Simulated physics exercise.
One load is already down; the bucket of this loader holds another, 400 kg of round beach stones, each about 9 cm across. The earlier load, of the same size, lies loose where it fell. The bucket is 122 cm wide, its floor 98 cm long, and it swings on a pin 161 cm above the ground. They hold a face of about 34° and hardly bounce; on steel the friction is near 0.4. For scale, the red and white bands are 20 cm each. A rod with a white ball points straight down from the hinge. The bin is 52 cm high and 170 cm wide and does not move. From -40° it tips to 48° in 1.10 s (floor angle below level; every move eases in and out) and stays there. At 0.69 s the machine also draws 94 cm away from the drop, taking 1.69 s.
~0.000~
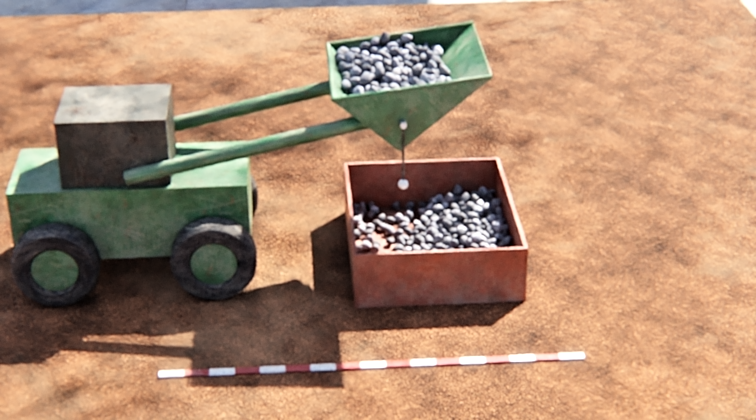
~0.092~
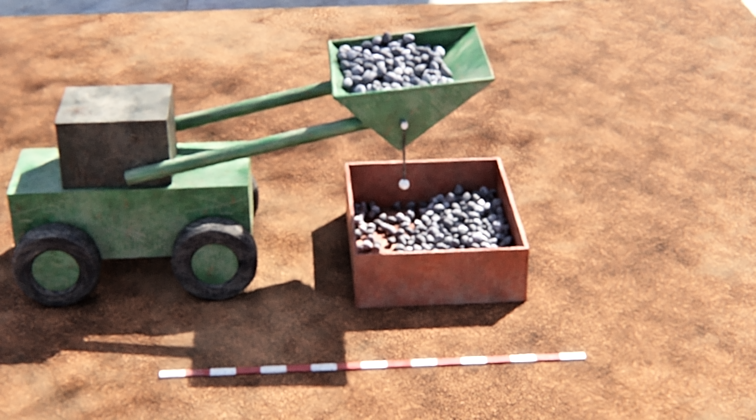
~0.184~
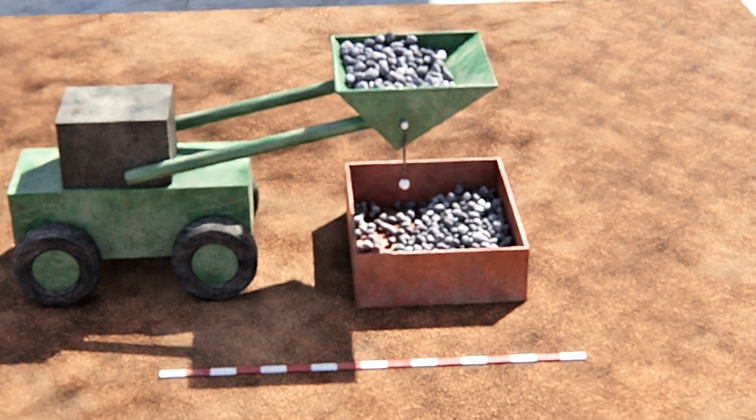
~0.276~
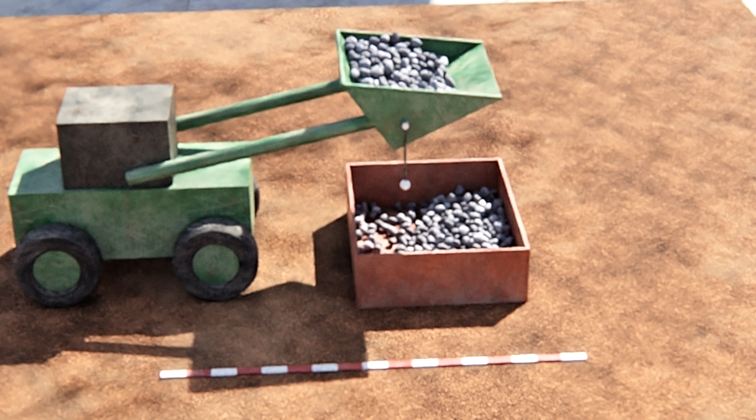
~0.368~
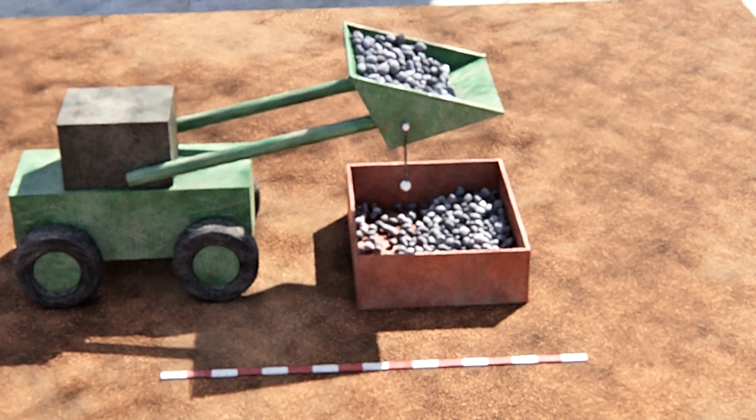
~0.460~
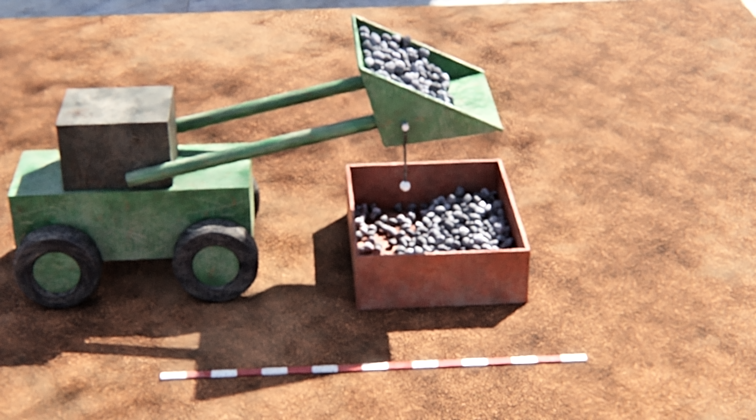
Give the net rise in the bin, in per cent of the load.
Close to 100 parts in a hundred.
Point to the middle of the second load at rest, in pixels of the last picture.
Near (451, 232).
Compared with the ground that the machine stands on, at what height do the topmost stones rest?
Some 48 cm above that level.
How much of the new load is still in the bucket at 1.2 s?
Roughly 25 per cent is still inside.
After 0.8 s the floor is at 34°; in per cent of one load, 100 in the bucket, 100 in the bin; the foremost stones are at (506, 242).
After 1.2 s the floor is at 48°; in per cent of one load, 27 in the bucket, 173 in the bin; the foremost stones are at (508, 247).
After 2.8 s the floor is at 48°; in per cent of one load, 0 in the bucket, 200 in the bin; the foremost stones are at (506, 237).
After 5.6 s the floor is at 48°; in per cent of one load, 0 in the bucket, 200 in the bin; the foremost stones are at (506, 237). Net gain in the bin, 100.
